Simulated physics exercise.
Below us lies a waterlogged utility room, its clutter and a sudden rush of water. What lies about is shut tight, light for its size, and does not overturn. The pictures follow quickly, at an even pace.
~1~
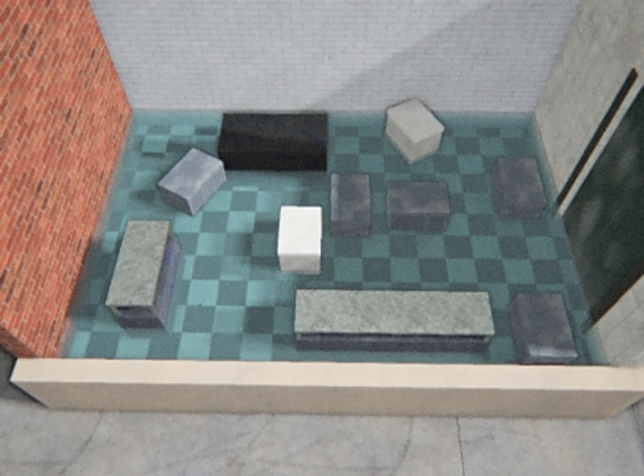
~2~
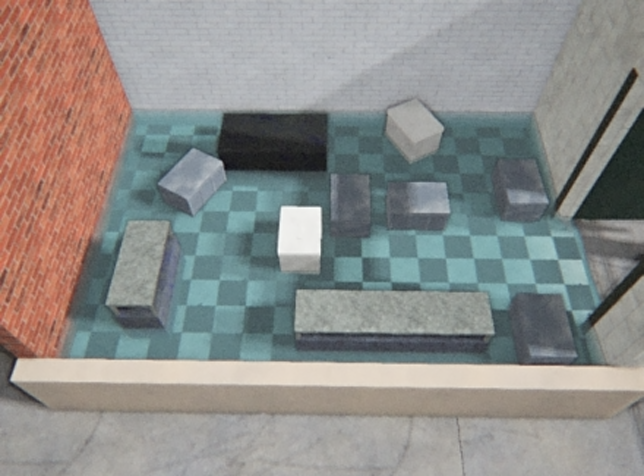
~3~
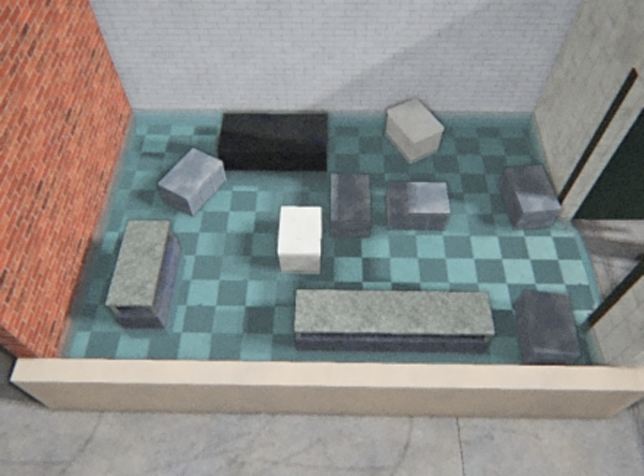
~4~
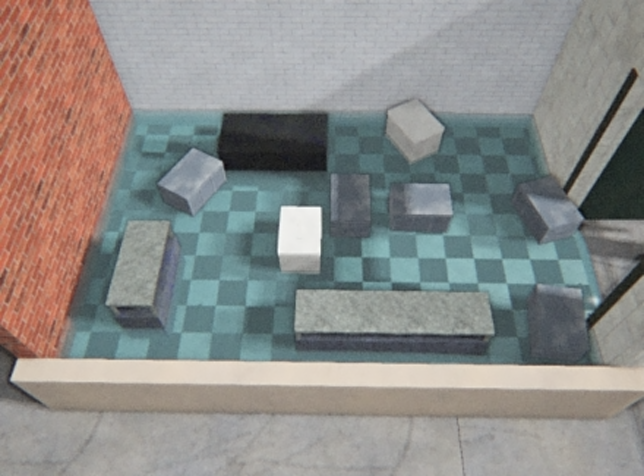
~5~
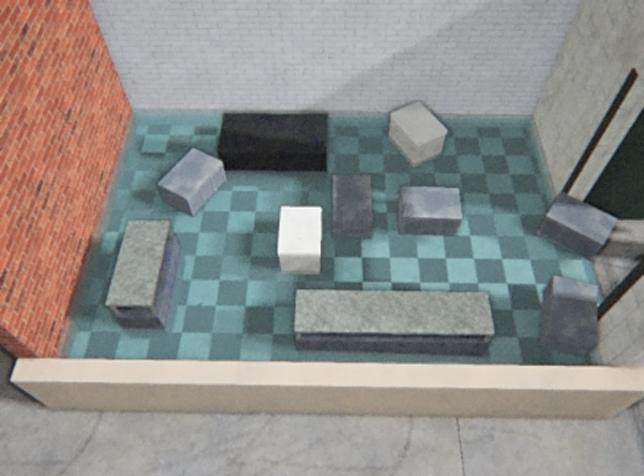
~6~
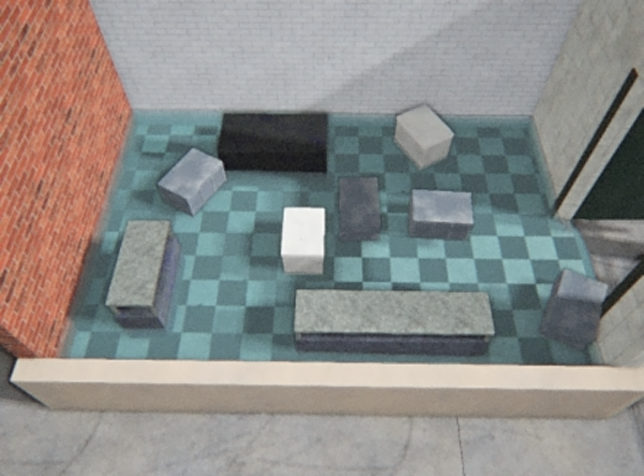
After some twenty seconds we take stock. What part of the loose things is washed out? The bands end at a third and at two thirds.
That comes to two thirds or more.
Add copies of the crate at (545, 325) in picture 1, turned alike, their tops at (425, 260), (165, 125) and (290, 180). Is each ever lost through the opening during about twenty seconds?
One after the other: Out, left behind, carried outside.
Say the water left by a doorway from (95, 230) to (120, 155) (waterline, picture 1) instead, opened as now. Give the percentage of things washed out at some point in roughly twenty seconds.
Close to 60 %.
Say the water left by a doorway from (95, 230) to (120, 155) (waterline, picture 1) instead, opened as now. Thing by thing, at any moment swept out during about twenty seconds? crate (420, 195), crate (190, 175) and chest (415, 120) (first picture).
In that order: Gone, yes, stays.
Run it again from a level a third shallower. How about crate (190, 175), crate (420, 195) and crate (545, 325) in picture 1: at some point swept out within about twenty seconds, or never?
In turn: Still in, through, gone.
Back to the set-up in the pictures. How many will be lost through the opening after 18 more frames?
It comes to 5.
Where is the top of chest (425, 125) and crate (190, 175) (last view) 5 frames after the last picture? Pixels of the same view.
Near (464, 136) and (223, 182).
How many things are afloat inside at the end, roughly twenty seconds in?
That makes 1.
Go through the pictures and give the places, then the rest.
In the first frame, a crate at (546, 324) floats; a crate at (419, 197), afloat; 0 of 7 have shifted.
In the second frame, a crate at (546, 324) floats; a crate at (419, 197) floats; 0 of 7 have shifted.
In the third frame, a crate at (552, 322) floats, close to its start; a crate at (419, 197) floats; 2 of 7 have shifted.
In the fourth frame, a crate at (562, 315) floats, close to its start; a crate at (422, 199), afloat, close to its start; 2 of 7 have shifted.
In the fifth frame, a crate at (575, 308), afloat, a stride from its start; a crate at (431, 202) floats, close to its start; 3 of 7 have shifted.
In the sixth frame, a crate at (579, 302), afloat, a stride from its start; a crate at (442, 206), afloat, close to its start; 5 of 7 have shifted.
A moment on, 2 of 7 are out; 5 afloat.
Next, 5 of 7 are out; 2 afloat.
Later, 6 of 7 are out; 1 afloat.
In the end, 6 of 7 are out; 1 afloat.
